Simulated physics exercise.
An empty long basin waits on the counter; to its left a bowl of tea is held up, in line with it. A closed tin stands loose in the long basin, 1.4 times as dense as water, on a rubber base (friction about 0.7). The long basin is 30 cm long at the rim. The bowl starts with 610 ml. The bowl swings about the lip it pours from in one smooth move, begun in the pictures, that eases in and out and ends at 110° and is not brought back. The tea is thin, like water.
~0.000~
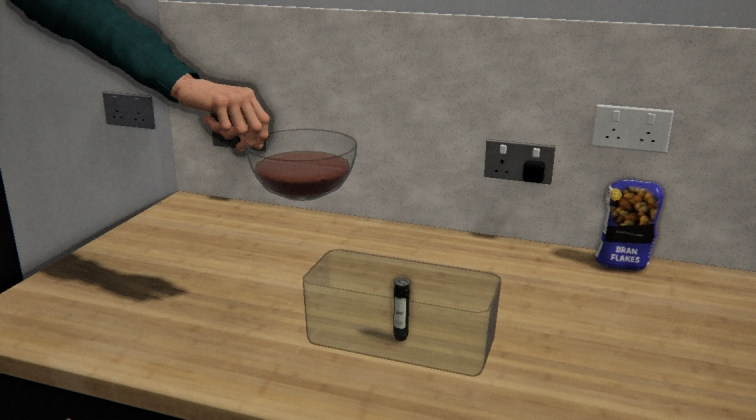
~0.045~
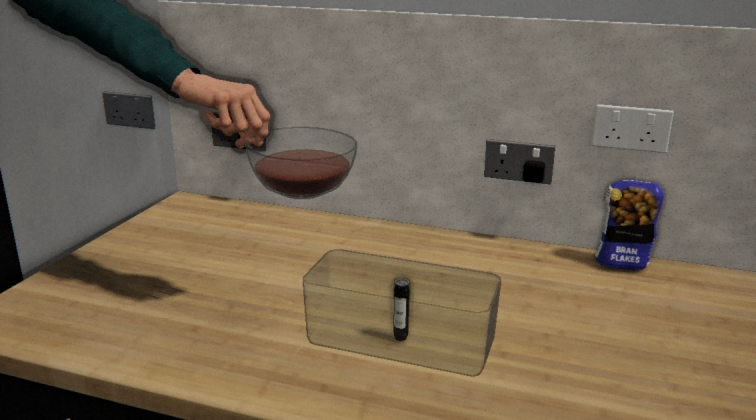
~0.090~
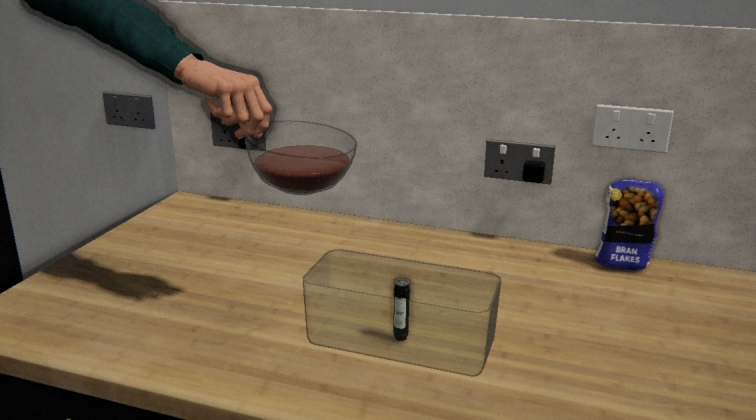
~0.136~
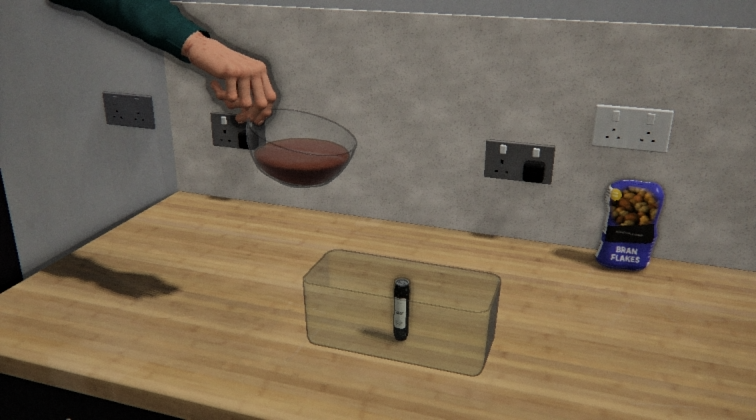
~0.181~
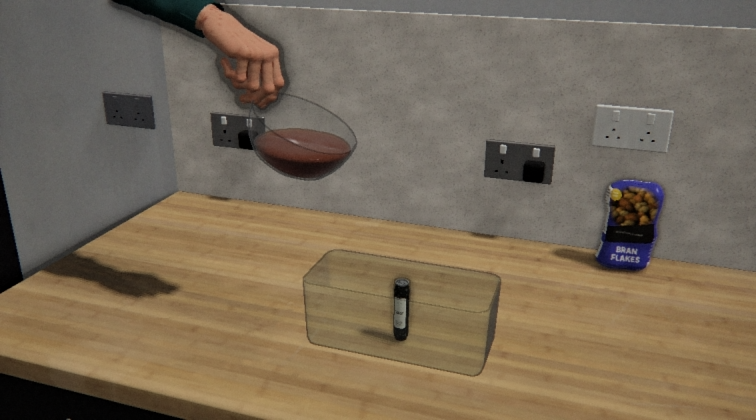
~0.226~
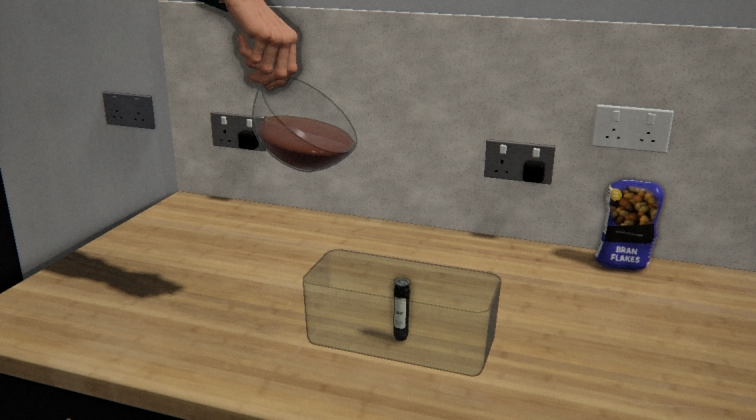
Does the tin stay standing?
The tin goes over.
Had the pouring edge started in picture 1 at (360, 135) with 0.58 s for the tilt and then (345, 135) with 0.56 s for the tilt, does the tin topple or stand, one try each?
First it goes over; then it topples.
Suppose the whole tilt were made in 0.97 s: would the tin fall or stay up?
The tin topples.
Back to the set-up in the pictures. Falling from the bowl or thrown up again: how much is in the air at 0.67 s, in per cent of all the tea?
Some 20 per cent.
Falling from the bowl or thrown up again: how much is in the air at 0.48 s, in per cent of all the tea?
Near 72 in a hundred.
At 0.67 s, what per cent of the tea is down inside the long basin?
About 80 per cent.
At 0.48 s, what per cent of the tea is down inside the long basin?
Near 0 in a hundred.
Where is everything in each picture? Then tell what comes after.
The first picture shows tilt 0°; pouring edge (353, 151); surface from (261, 159) to (349, 169); the long basin's rim runs from (316, 265) to (495, 295); the tin's top is at (402, 285).
The second picture shows tilt 2°; pouring edge (353, 151); surface from (261, 157) to (349, 167).
The third picture shows tilt 7°; pouring edge (353, 151); surface from (261, 153) to (349, 163).
The fourth picture shows tilt 15°; pouring edge (352, 151); surface from (260, 145) to (349, 157).
The fifth picture shows tilt 25°; pouring edge (352, 151); surface from (261, 133) to (350, 151).
The sixth picture shows tilt 37°; pouring edge (351, 151); surface from (263, 118) to (352, 145).
By 0.48 s the tilt is 103° and 28 per cent is still to pour; the tin stands where it began.
By 0.67 s the tilt is 110° and 0 per cent is still to pour; the tin stands where it began.
By 0.86 s the tilt is 110° and 0 per cent is still to pour; the tin leans 32°.
By 1.07 s the tilt is 110° and 1 per cent is still to pour; the tin lies on its side.
At rest the tin lies on its side.
